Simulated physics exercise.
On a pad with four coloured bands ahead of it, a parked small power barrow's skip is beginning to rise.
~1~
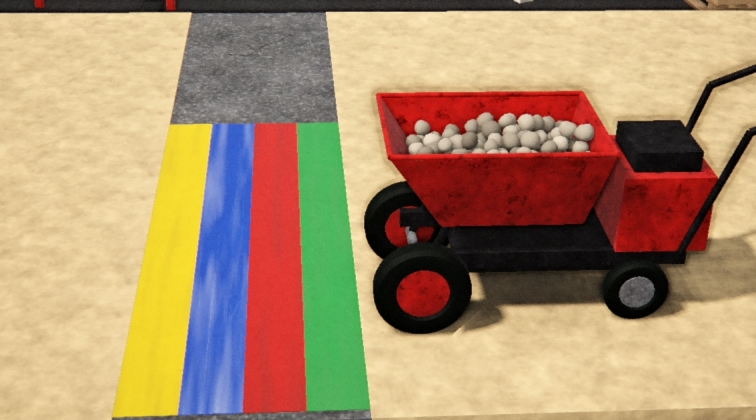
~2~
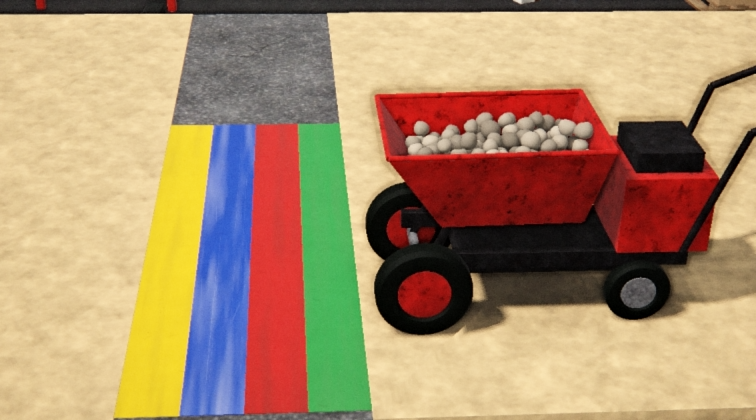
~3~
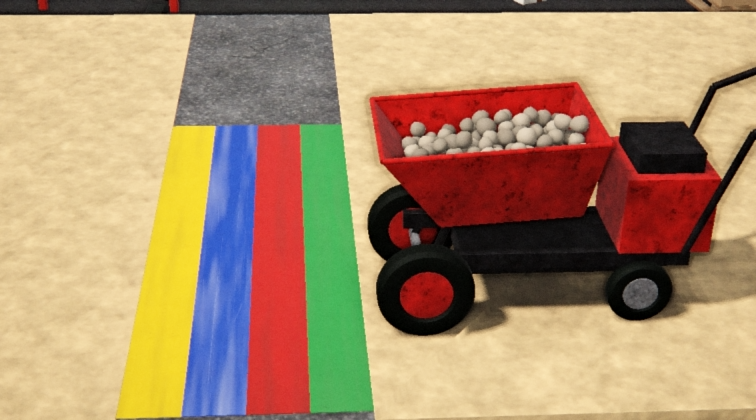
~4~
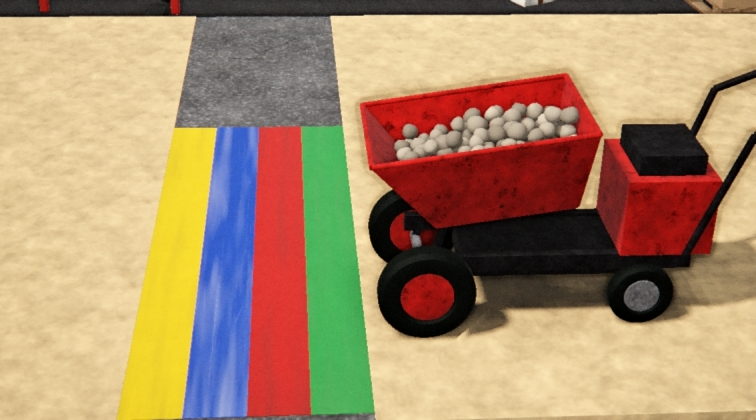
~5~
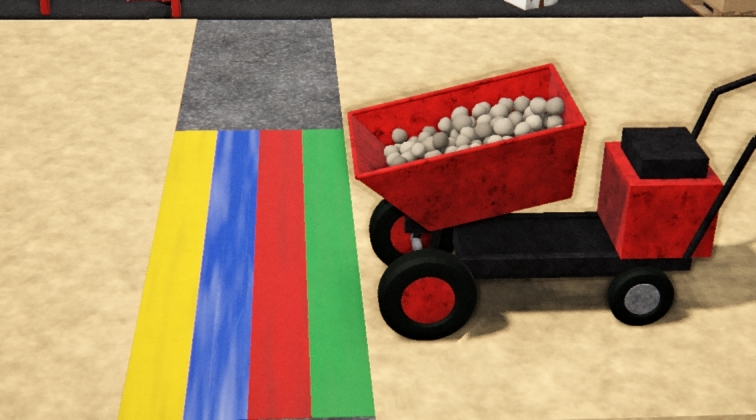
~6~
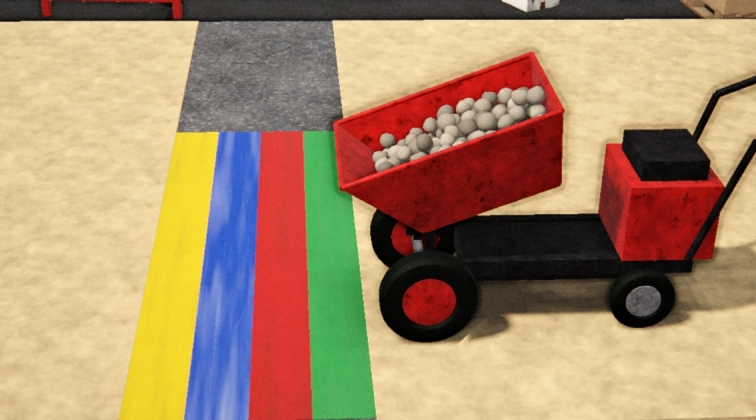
We see a small red power barrow loaded with pale round pebbles parked to the right of yellow, blue, red and green bands, its skip level at first, then tilting gradually leftward as its right end rises.
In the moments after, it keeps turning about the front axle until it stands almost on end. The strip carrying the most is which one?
That would be the blue strip.
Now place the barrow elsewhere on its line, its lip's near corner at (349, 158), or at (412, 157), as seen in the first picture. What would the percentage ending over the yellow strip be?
The first position yields around 40 per cent; the second yields around 20 per cent.
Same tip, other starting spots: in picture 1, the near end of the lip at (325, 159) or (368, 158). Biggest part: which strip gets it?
The first case gives the yellow one, the second gives that blue strip.
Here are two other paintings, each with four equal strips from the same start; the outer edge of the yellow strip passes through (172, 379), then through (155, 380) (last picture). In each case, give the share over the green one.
I'd put it at some 0 % for the first and some 0 % for the second.
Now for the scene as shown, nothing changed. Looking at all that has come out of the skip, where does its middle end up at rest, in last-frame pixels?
Around (213, 298).
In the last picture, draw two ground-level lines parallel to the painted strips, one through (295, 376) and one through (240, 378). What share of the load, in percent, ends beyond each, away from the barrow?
Estimate: 90 % and 70 %, respectively.
Shortly afterwards, skip tipped steeply; the whole lot in the skip.
Next, skip tipped right over; the bulk in the skip; only a few over the red strip; a little over the blue strip; only a few over the yellow strip; only a few falling.
Some moments later, skip tipped right over; near a quarter in the skip; a little over the red strip; near a third over the blue strip; near a quarter over the yellow strip; a little off the paint.
In the end, skip tipped right over; a little in the skip; none at all over the green strip; near a quarter over the red strip; near a third over the blue strip; near a quarter over the yellow strip; a little off the paint.
